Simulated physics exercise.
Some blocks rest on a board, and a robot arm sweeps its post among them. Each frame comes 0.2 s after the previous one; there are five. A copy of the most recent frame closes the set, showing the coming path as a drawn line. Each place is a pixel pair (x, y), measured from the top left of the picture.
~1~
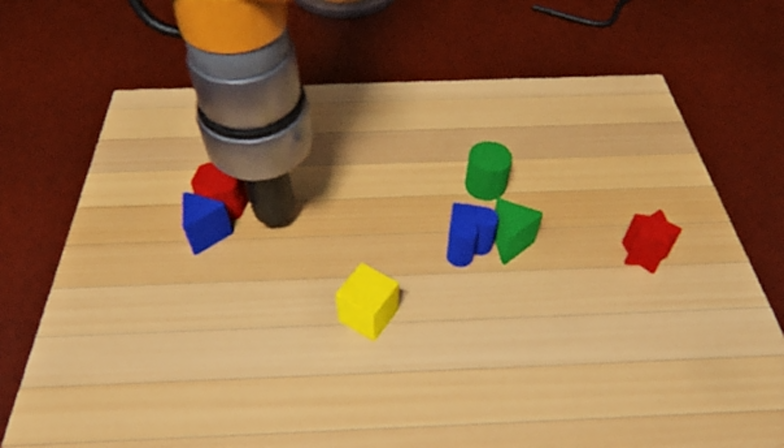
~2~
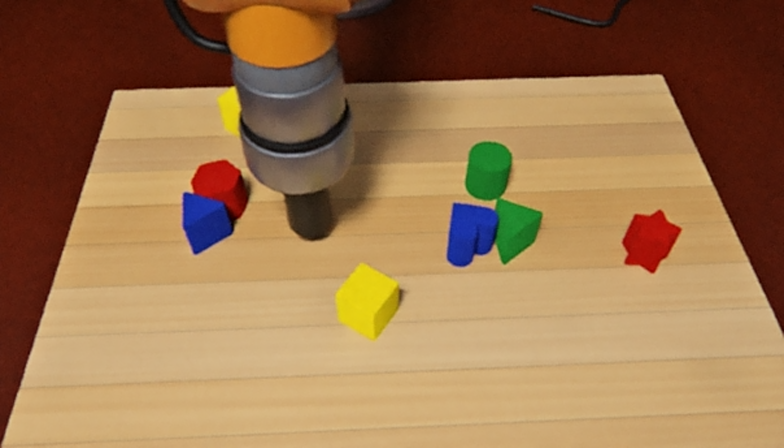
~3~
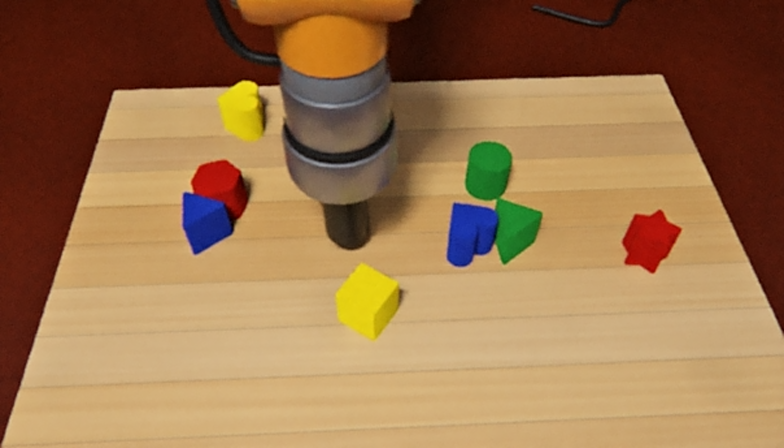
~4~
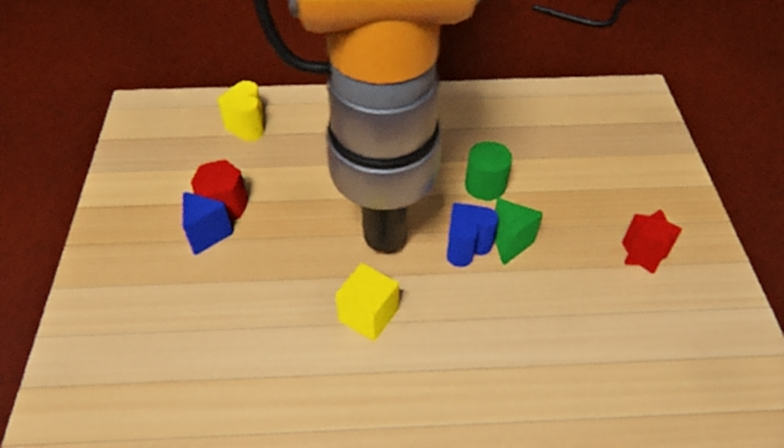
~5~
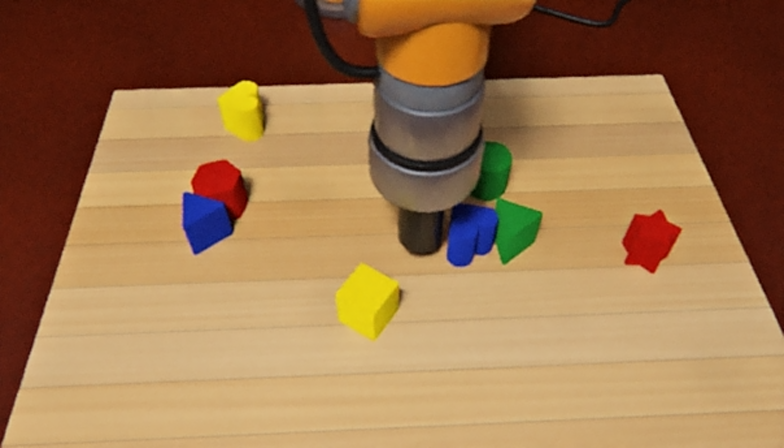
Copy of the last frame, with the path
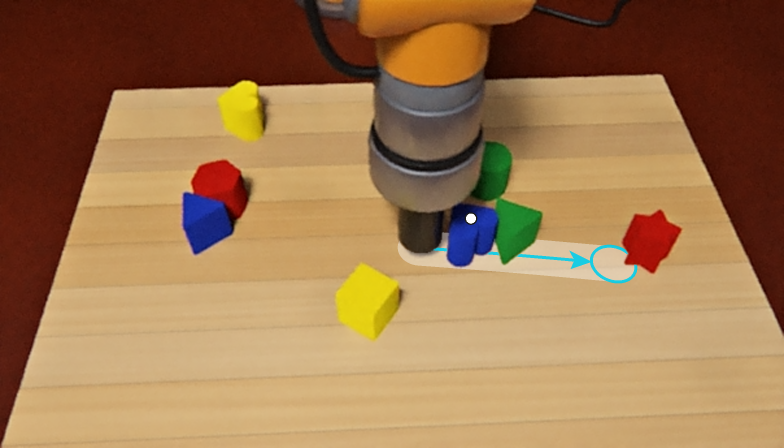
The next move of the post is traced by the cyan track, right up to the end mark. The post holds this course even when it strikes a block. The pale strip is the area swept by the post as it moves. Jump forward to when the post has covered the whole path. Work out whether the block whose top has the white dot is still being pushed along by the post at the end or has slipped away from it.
My prediction: No longer in front.
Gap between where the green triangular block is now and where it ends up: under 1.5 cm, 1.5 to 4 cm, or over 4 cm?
Displaced more than 4 cm.
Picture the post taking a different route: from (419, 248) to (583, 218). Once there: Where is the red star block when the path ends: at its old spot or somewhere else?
In the end it has been moved.
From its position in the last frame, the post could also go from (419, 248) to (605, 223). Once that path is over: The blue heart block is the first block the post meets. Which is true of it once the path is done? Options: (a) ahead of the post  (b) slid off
That would be a.
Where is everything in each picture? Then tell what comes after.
Tip of the post at (274, 209), middles of tops, blue heart block at (471, 219), green cylinder at (491, 155), green triangular block at (517, 215), red star block at (657, 226), in the first frame.
Post at (310, 221), nothing pushed, in the second frame.
Post at (347, 230), nothing pushed, in the third frame.
Post at (384, 234), nothing pushed, in the fourth frame.
Post at (420, 236), blue heart block at (471, 219), green cylinder at (491, 155), green triangular block at (517, 215), red star block at (657, 226), in the fifth frame.
The line goes in a line from (419, 248) to (614, 264); the dot is on the blue heart block.
On the path given first. One third of the way, post at (486, 241); blue heart block at (529, 214), turned 35° anticlockwise; green triangular block at (567, 206), turned 25° clockwise.
Two thirds of the way, post at (552, 247); blue heart block at (593, 213), turned 55° anticlockwise; green triangular block at (620, 194).
At the end, post at (619, 253); blue heart block at (632, 204), turned 80° anticlockwise; green cylinder unmoved; green triangular block at (645, 179), turned 20° anticlockwise; red star block at (674, 224), turned 25° clockwise.
